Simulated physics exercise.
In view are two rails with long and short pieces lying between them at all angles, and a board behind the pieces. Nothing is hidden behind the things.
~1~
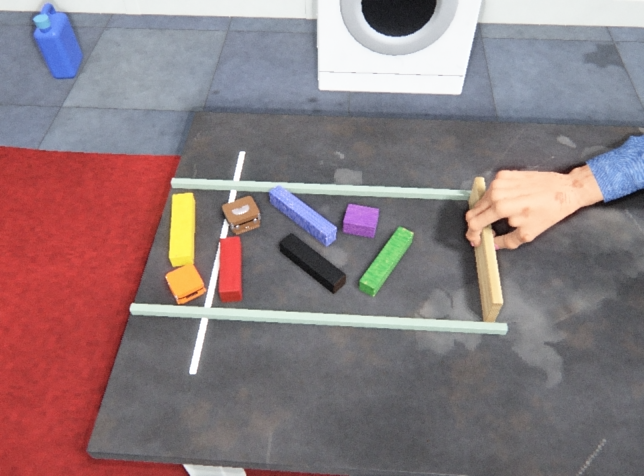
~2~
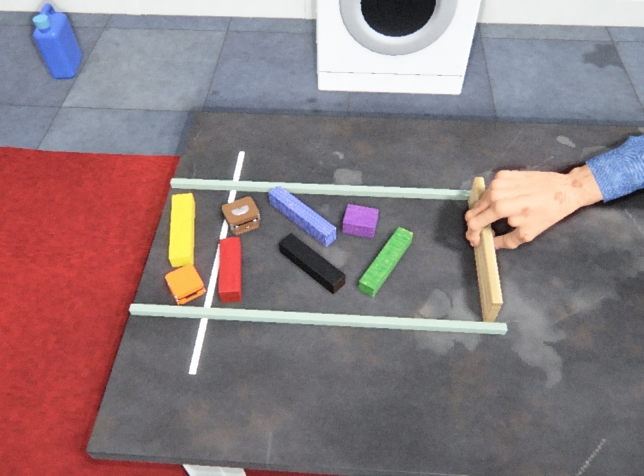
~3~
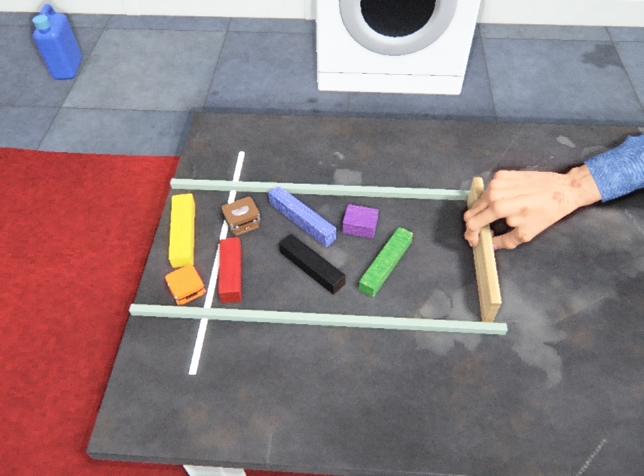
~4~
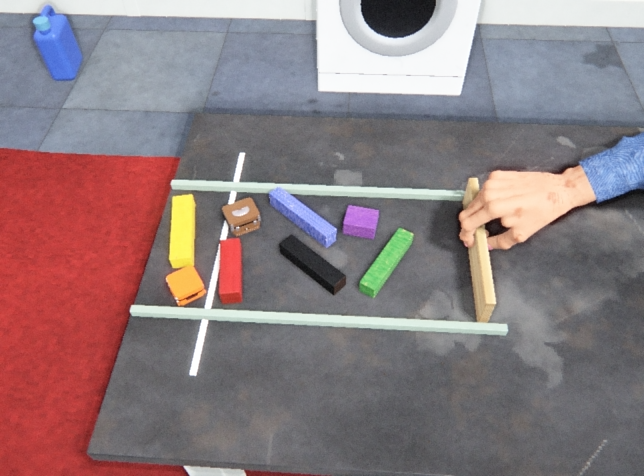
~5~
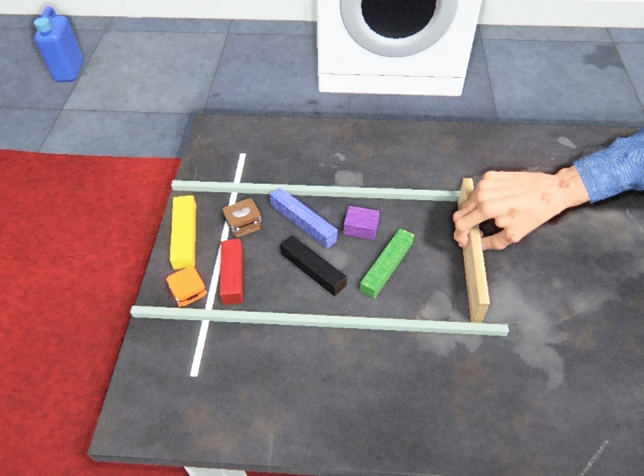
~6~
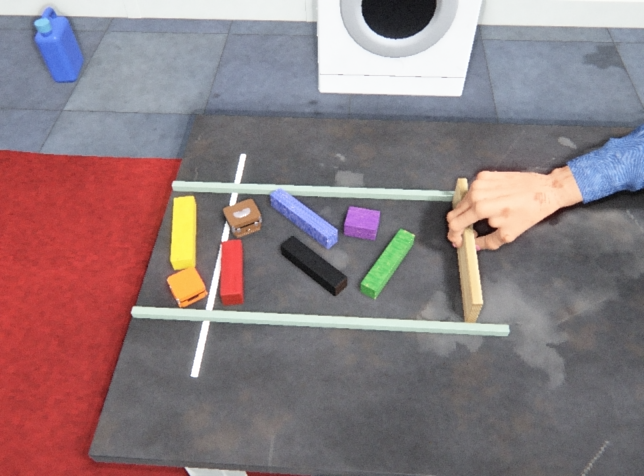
On a dark tabletop near a washing machine, a hand slid an upright wooden board slightly left between two pale rails, while the scattered colourful blocks in front of it stayed still.
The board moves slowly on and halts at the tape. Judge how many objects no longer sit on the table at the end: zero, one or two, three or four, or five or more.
Seems one or two of them come crashing down.
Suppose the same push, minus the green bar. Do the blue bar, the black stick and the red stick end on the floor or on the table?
Taking them one by one, the blue bar holds its spot, the black stick holds its spot and the red stick holds its spot.
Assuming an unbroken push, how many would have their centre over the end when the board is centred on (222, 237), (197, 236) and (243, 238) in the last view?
The counts would come out as 1, 4 and 0.
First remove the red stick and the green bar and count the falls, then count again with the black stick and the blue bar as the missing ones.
The number is 1 for the first case and 0 for the second.
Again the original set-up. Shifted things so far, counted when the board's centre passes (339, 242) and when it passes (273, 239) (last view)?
It comes to 4 for the first spot, 6 for the other.
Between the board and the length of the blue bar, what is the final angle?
It sits some 15° out of line.
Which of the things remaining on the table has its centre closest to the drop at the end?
It's the orange case.
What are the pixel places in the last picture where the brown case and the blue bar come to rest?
The brown case comes to rest close to (173, 217), while the blue bar rests close to (196, 217).
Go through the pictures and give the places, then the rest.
The first picture shows yellow bar (183, 229); orange case (186, 285); red stick (231, 269); board (484, 246); tape (221, 246).
The second picture shows orange case (186, 286); black stick (312, 263).
The third picture shows red stick (230, 270); green bar (386, 261).
The fourth picture shows yellow bar (183, 230); blue bar (302, 216).
The fifth picture shows orange case (187, 288); board (472, 247).
The sixth picture shows yellow bar (184, 232); orange case (188, 288); red stick (232, 272); board (466, 247); tape (223, 249).
A little later, none off yet; yellow bar at rest near (184, 232); orange case at rest near (188, 288); red stick at rest near (232, 272).
Next, none off yet; yellow bar moving near (178, 231); orange case shifted a little near (177, 288); red stick shifted a little near (200, 273).
When it is over, the number that fall off is one or two; down, yellow bar.
